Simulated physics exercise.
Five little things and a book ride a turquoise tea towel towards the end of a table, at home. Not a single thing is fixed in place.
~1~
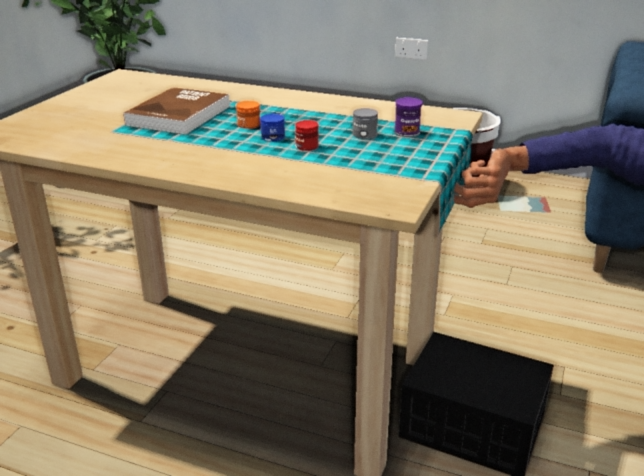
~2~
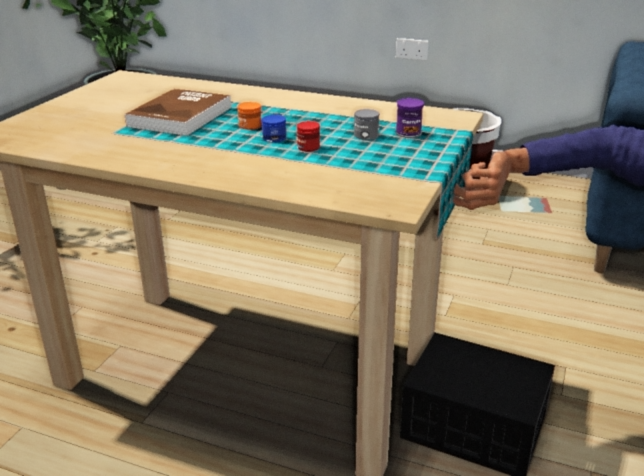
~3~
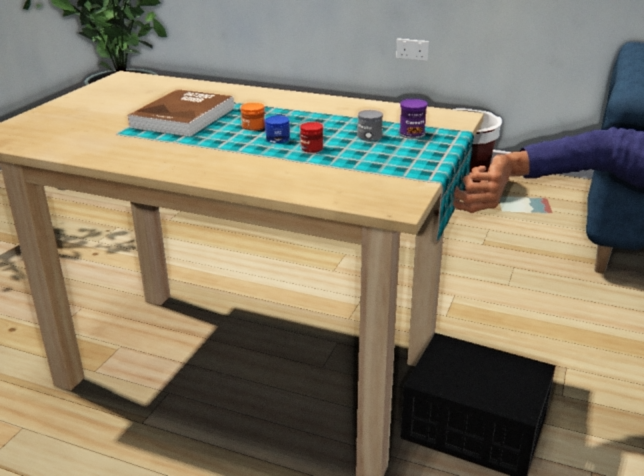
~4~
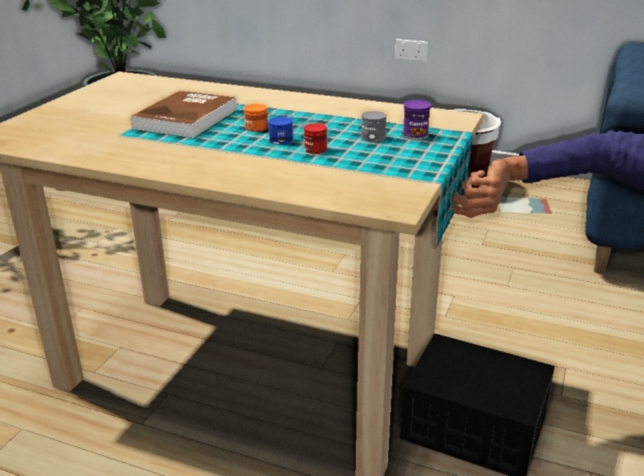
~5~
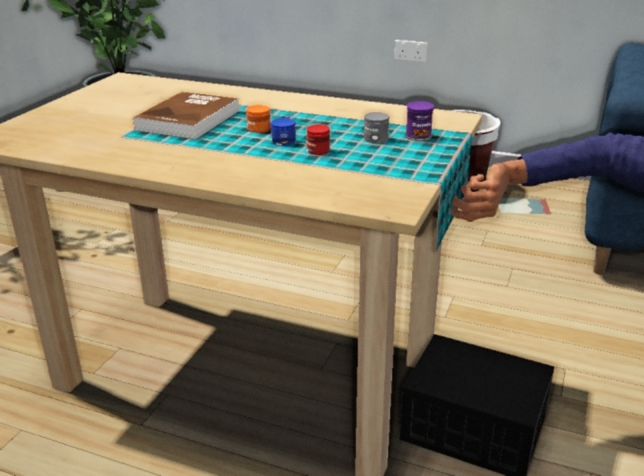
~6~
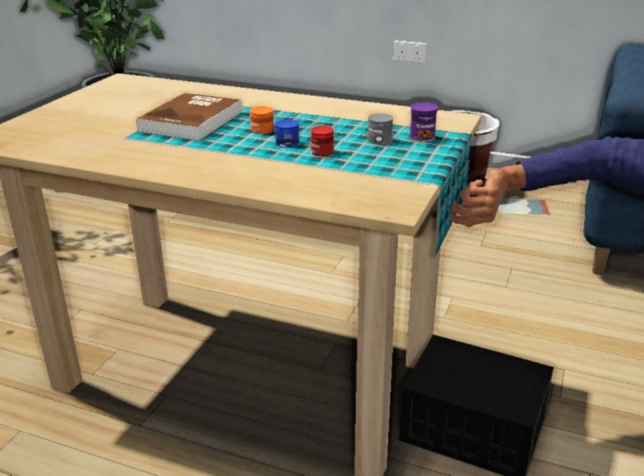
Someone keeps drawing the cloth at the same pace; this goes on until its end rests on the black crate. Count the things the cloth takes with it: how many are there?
The count of things that fall is four.
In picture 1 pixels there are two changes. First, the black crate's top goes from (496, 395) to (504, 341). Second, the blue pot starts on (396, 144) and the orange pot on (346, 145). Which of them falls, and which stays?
In the end the blue pot is no longer on top and the orange pot is no longer on top.
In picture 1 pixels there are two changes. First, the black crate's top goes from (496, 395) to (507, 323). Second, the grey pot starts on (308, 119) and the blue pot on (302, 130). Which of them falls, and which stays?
In the end the grey pot is still on top and the blue pot is still on top.
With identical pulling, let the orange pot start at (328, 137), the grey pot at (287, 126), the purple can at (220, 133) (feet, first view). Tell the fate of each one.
First the orange pot, which is lost, then the grey pot, which is lost, and finally the purple can, which is kept.
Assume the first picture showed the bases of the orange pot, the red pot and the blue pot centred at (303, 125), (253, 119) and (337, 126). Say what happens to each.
Orange pot: Goes. Red pot: Stays. Blue pot: Goes.
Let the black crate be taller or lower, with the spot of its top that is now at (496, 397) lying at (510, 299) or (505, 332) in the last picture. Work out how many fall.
You'd get 1 and then 2.
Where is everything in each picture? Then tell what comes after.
Hem (437, 237); purple can (409, 102); grey pot (366, 112); red pot (307, 124); blue pot (272, 118); orange pot (248, 104); top of the crate (496, 395), in the first frame.
Hem (436, 239); purple can (410, 102), in the second frame.
Hem (436, 242); grey pot (371, 114), in the third frame.
Hem (437, 247); red pot (315, 127); top of the crate (497, 396), in the fourth frame.
Hem (435, 251); blue pot (284, 122), in the fifth frame.
Hem (433, 256); purple can (424, 107); grey pot (381, 117); red pot (322, 129); blue pot (287, 123); orange pot (262, 110), in the sixth frame.
Soon after, hem near (448, 282); purple can gone.
After that, hem near (446, 337); purple can, grey pot and red pot gone.
And then, hem on the crate; purple can, grey pot, red pot and blue pot gone.
In the end, hem on the crate; purple can, grey pot, red pot and blue pot gone. Over the edge go four.
